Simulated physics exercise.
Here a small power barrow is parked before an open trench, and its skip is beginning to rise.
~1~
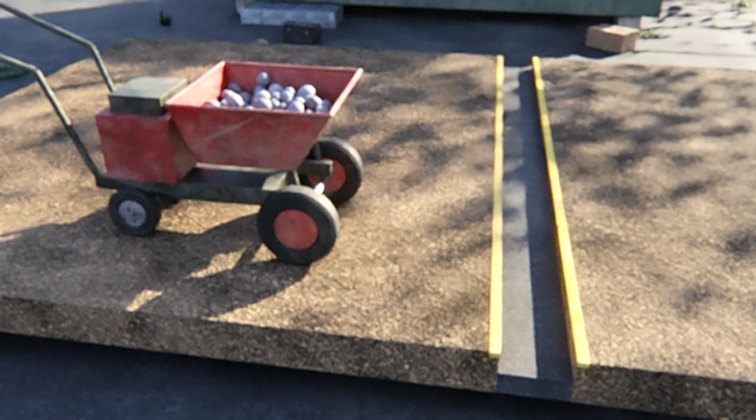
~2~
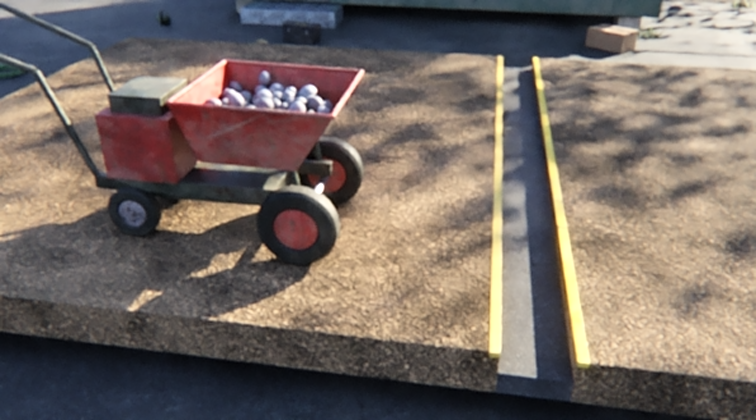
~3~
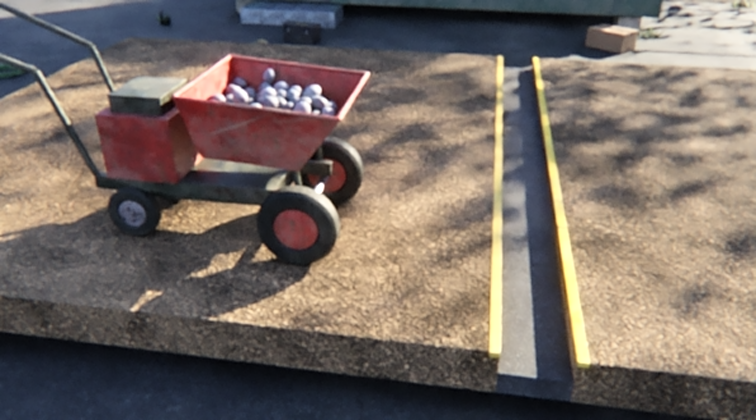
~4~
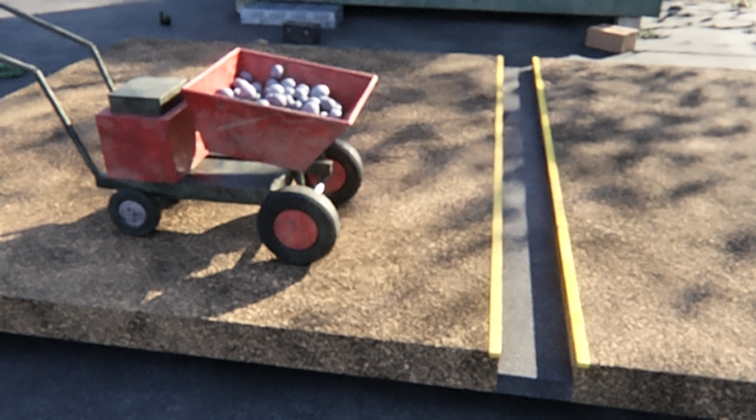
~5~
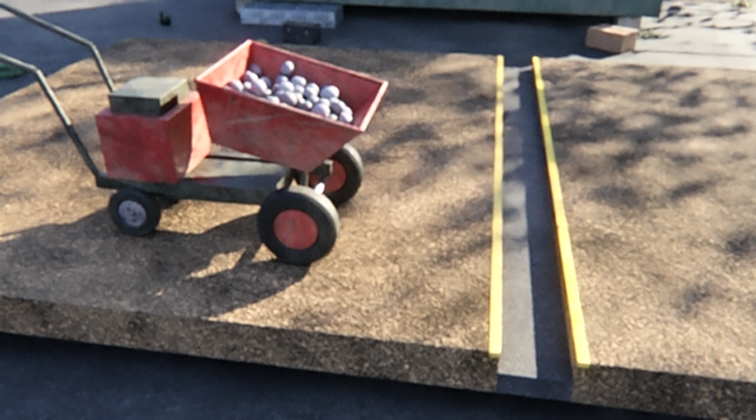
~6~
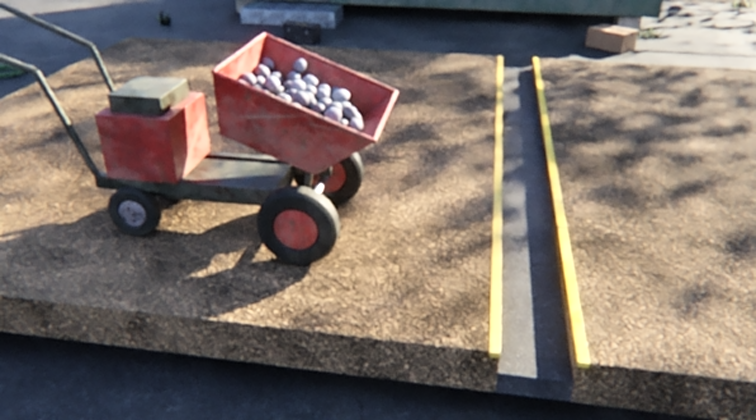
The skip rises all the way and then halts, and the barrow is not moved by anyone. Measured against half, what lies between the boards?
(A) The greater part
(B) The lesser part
The answer is B.
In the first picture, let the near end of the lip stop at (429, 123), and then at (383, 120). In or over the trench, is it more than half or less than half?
Well, the first try gives the bigger portion, and the second gives the bigger portion.
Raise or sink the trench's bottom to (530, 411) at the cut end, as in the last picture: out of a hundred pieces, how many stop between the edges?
About 30 %.
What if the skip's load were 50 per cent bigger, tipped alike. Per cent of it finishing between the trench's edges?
Something near 30 percent of it.
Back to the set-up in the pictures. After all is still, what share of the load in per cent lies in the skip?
Share in the skip: Around 15 %.
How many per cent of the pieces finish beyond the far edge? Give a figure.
It comes to close to 0 %.
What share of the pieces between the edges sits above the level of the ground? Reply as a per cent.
Roughly 5 %.
Just after the last frame, skip tipped steeply; every one in the skip.
A moment on, skip tipped right over; the larger part in the skip; about a tenth short of the trench; just a few falling.
Further on, skip tipped right over; roughly a quarter in the skip; roughly half short of the trench; roughly a quarter in or heaped over the trench; just a few beyond it.
When it is over, skip tipped right over; about a tenth in the skip; roughly half short of the trench; roughly a quarter in or heaped over the trench; just a few beyond it.
